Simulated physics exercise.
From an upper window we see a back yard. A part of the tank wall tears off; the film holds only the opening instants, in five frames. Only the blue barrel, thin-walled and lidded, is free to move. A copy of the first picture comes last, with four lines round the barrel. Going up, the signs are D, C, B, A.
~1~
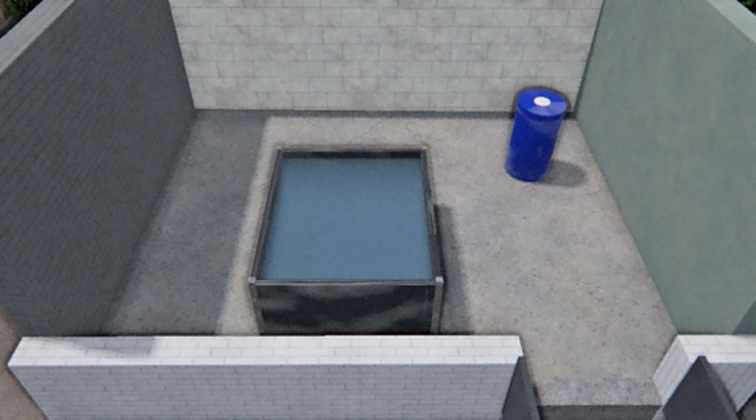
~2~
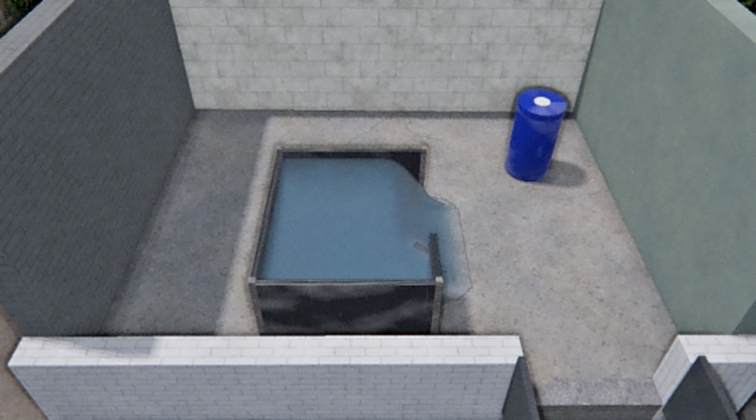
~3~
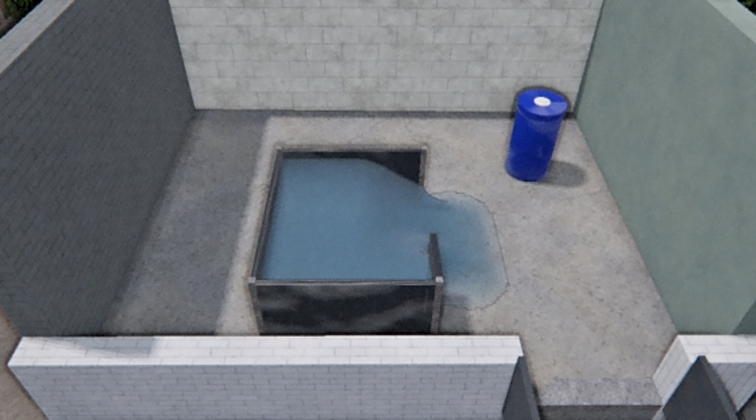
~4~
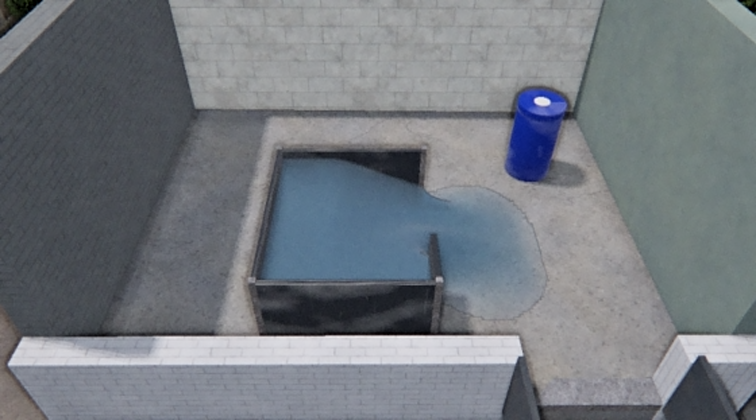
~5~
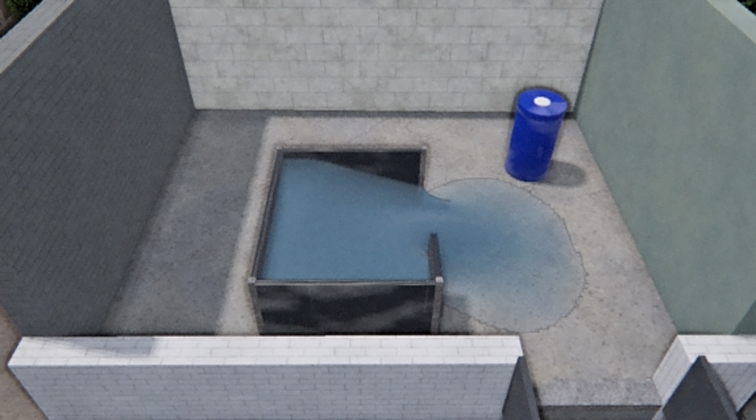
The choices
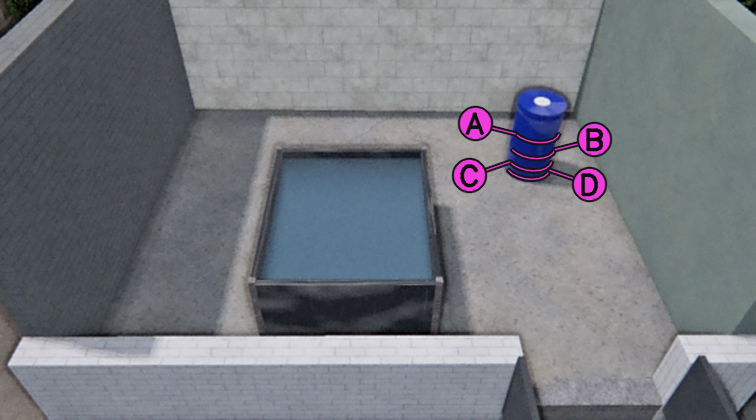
Back yard with water pouring from the right side of a dark square tank and spreading over the ground, blue barrel standing still.
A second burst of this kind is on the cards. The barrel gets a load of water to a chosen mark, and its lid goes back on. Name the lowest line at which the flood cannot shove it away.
B will do.
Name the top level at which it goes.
It is C.
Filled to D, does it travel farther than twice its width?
Yes, it does.
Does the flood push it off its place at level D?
Yes, that goes wrong.
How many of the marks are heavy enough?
Two.
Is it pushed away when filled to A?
No.
On the marked copy, A at (540, 142); B at (536, 158); C at (533, 170); D at (531, 179); from the bottom up D, C, B, A.
With A, it does not move.
With B, it does not move.
With C, it is pushed about its own width away.
With D, it is pushed about 4 times its own width away.
